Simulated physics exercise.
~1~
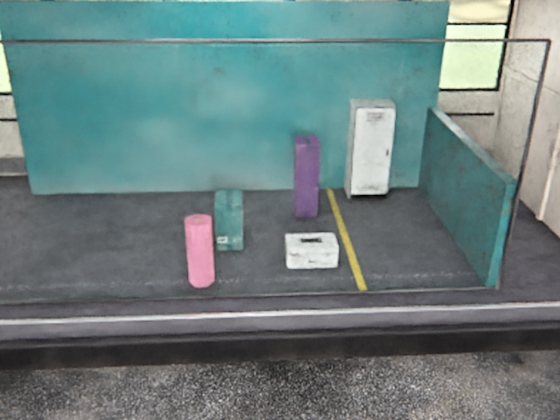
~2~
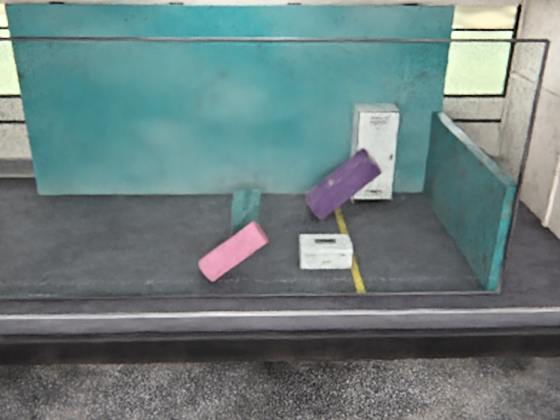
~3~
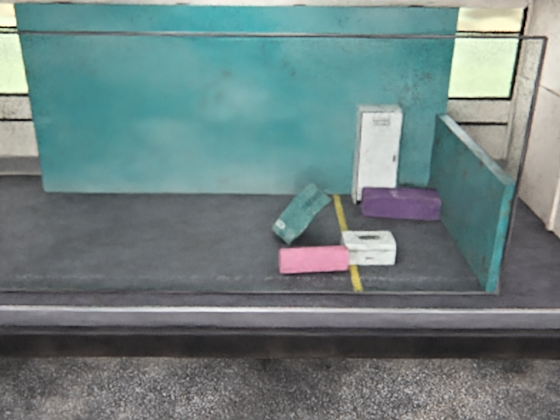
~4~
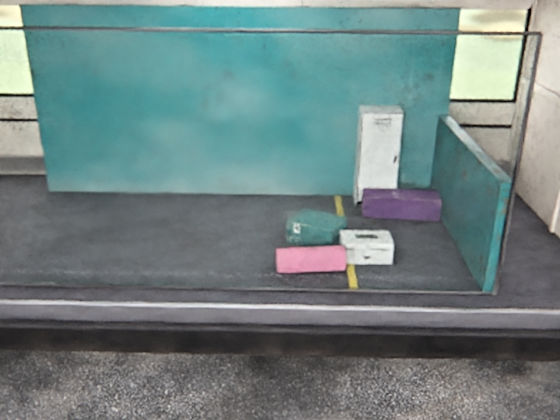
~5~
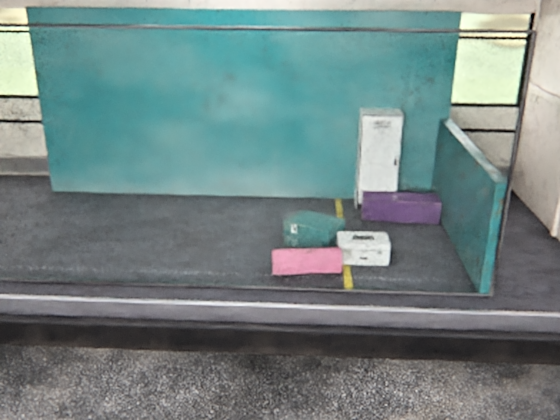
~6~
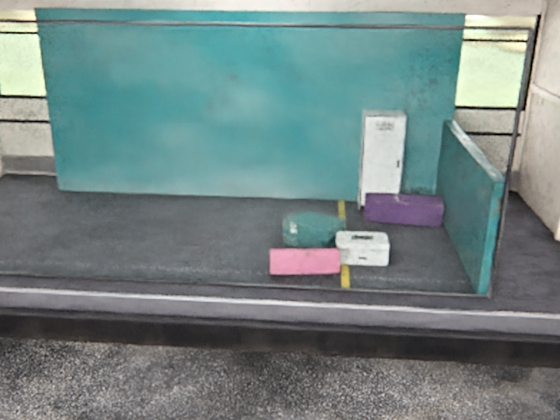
A dark-floored tram bay with a teal back wall, a low teal side wall and a pale locker is seen from the front and slightly above, the view drifting slightly sideways. A pink roll, a teal pack and a purple tall box stand upright, with a white toolbox near a yellow floor line. Everything loose shifts right, the roll and purple box tipping over as they go. The teal pack then tips and settles on its side, short of the line. The white toolbox slides across the line and rests just past it, while the purple box lies beyond, by the locker.
